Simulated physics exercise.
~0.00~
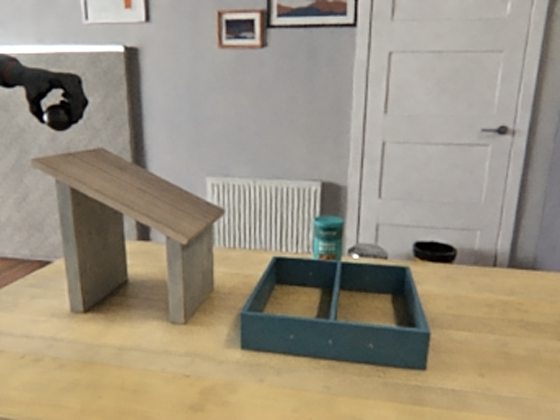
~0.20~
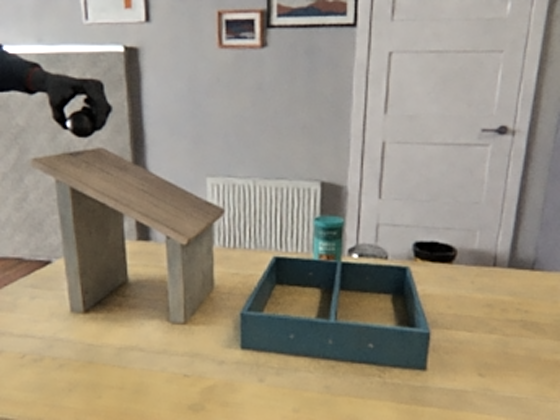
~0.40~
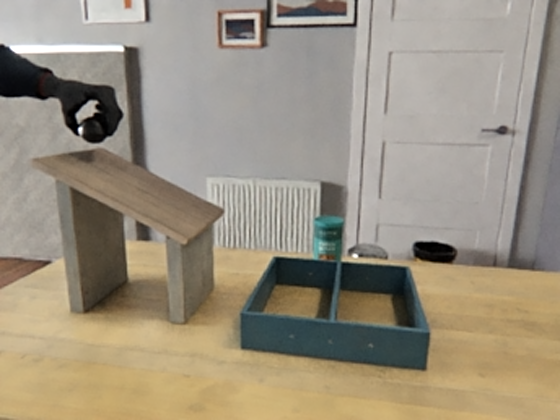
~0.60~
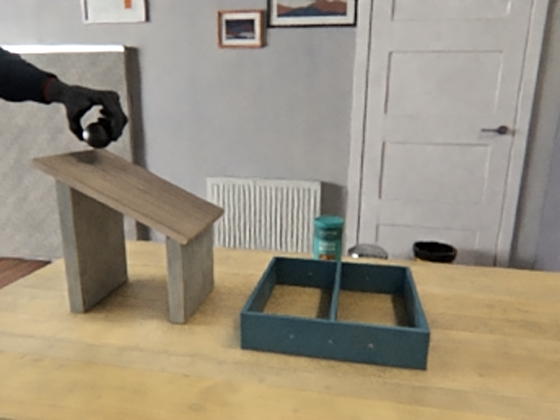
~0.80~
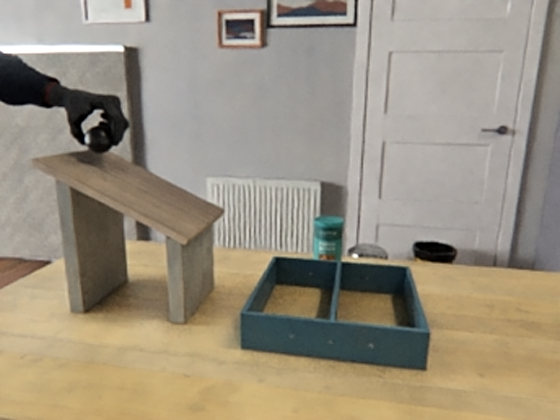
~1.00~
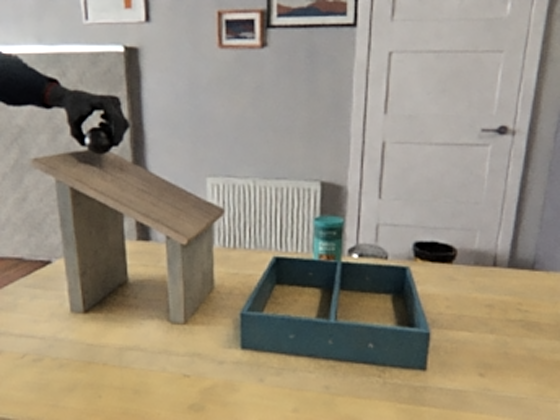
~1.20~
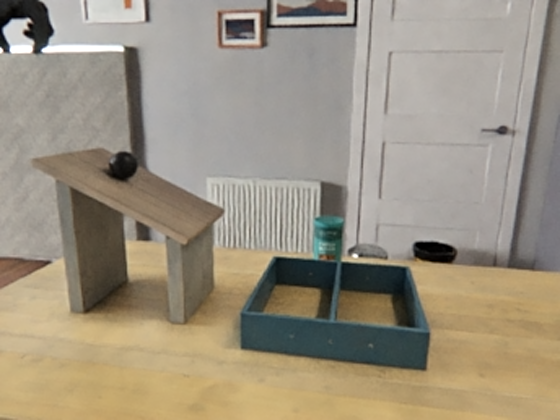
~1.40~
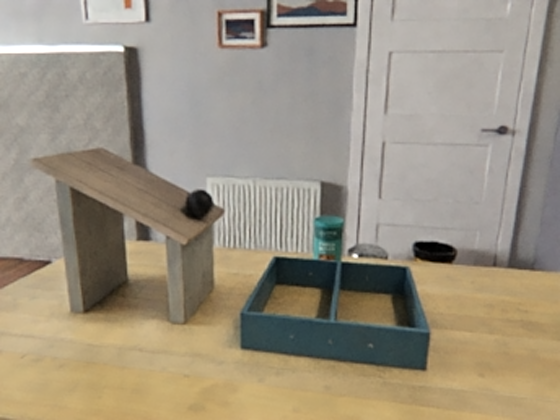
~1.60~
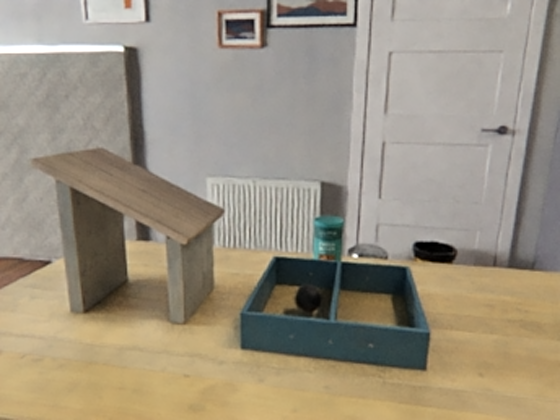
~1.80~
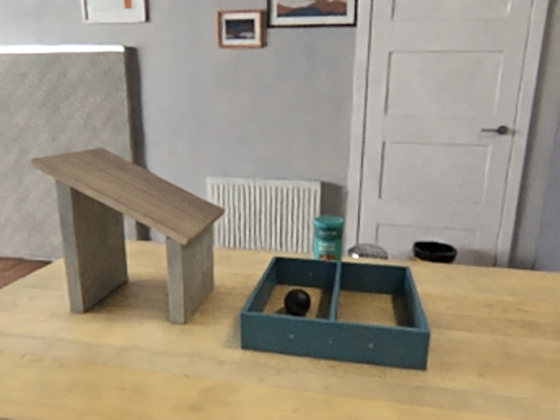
To begin with, a dark-gloved hand holds a black ball above the raised left end of a sloping wooden board, with a blue-green tray of two bays to the right and a turquoise tin standing behind it. The hand moves right and lowers the ball to the upper part of the board, where it pauses. It then lets go and draws back to the left as the ball rolls down the slope. The ball leaves the lower end and lands in the nearer bay. There it shifts slightly left and ends inside that bay, with the tin still in place.
